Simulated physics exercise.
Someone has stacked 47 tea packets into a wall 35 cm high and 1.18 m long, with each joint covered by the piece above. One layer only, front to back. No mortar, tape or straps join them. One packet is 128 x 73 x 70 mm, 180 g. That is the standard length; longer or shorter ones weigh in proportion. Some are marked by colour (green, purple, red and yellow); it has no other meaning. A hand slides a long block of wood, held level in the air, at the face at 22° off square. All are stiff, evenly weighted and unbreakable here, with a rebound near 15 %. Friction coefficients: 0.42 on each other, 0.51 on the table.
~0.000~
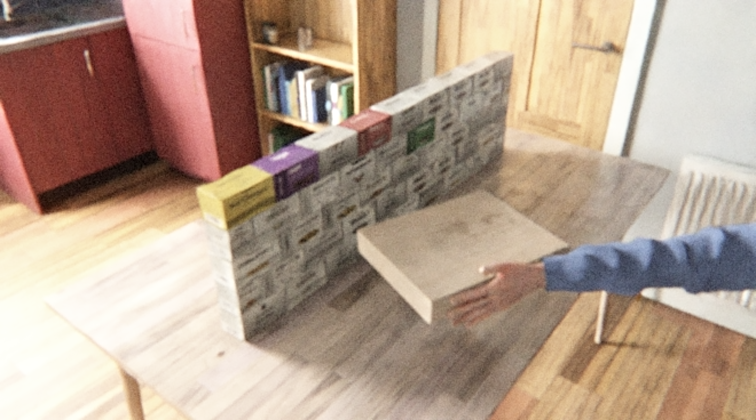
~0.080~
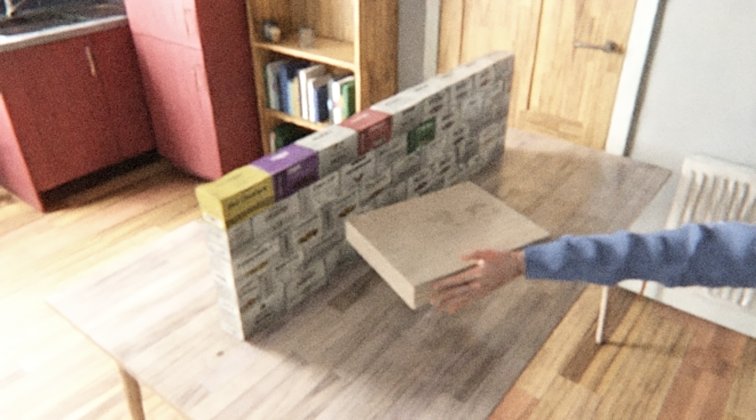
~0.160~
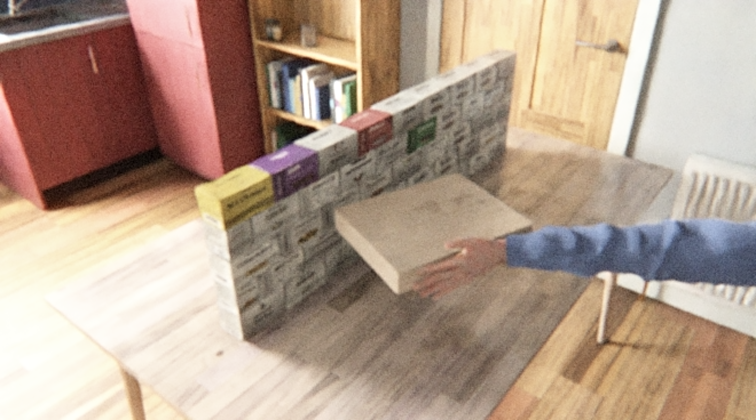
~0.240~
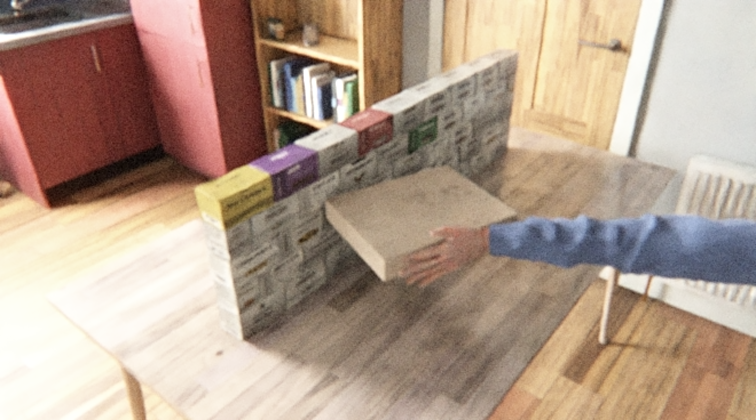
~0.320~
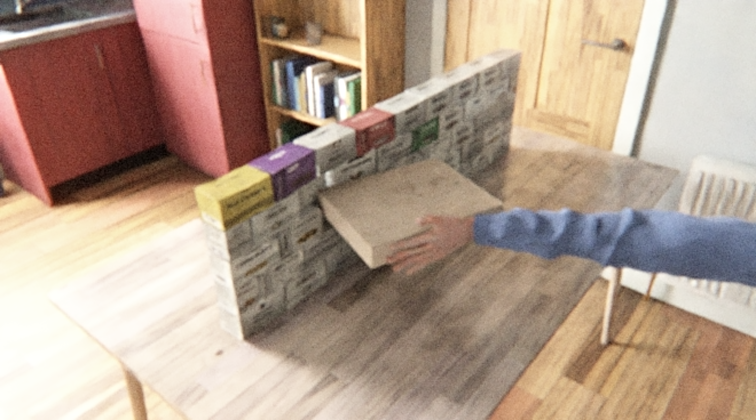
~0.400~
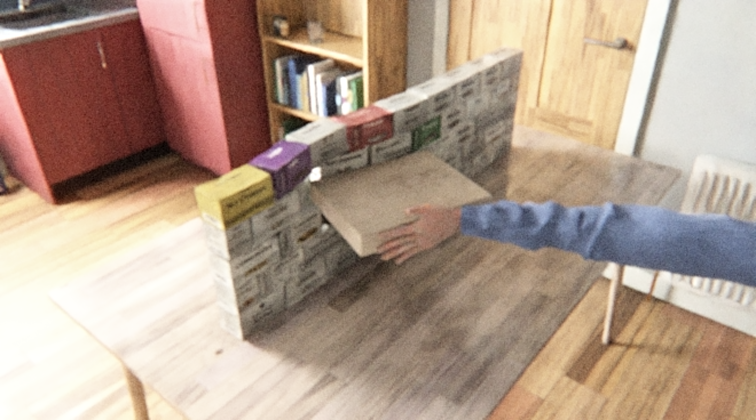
A long wall of small pale printed packets, with yellow, purple, red and green ones among them, crosses a wooden table, seen from above at an angle in a room with red cupboards, a bookcase and a door. From the right, a blue-sleeved arm holds a flat wooden block level above the table. The hand slides it leftward into the wall, shifting nearby packets slightly, while the camera drifts a little.
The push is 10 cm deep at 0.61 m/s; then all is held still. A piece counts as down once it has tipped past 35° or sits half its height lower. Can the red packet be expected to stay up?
That packet falls.
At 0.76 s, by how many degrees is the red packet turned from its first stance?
Some 40°.
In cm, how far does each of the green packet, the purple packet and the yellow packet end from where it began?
About: Green 0, purple 36, yellow 0.
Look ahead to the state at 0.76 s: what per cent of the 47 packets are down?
By then 20 per cent.
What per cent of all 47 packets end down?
About 20 per cent.
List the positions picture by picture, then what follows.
In the first picture (pixels give the middle of a visible side; the camera moves round a little), block in hand (364, 244) 15 cm short of touching; red packet (377, 136); green packet (422, 136); purple packet (299, 178); none has stirred.
Block in hand (351, 233) 10 cm short of touching; red packet (377, 136), in the second picture.
Block in hand (340, 222) 55 mm short of touching; red packet (377, 135), in the third picture.
Block in hand (330, 212) 6 mm short of touching; red packet (377, 135), in the fourth picture.
Block in hand (322, 202) 43 mm in; red packet (378, 135); purple packet (296, 176) 6 mm from its place; movement in 5 of them, in the fifth picture.
Block in hand (314, 193) 9 cm in; red packet (373, 132) 16 mm from its place; purple packet (296, 172) 17 mm from its place; green packet (428, 134) 7 mm from its place; movement in 11 of them, in the sixth picture.
After 0.58 s, none of the 47 packets down, 12 disturbed; red packet 16° from how it stood; purple packet 17° from how it stood.
After 0.76 s, 10 of the 47 packets down; red packet 44° from how it stood, 51 mm lower; purple packet 42° from how it stood, 7 cm lower.
After 0.96 s, 10 of the 47 packets down; red packet on its side; purple packet on its side.
In the end (2.0 s), 10 of the 47 packets down; red packet on its side; purple packet on its side; green packet 7 mm from its place. From the last view, middles, red packet near (287, 168), purple packet near (220, 257).
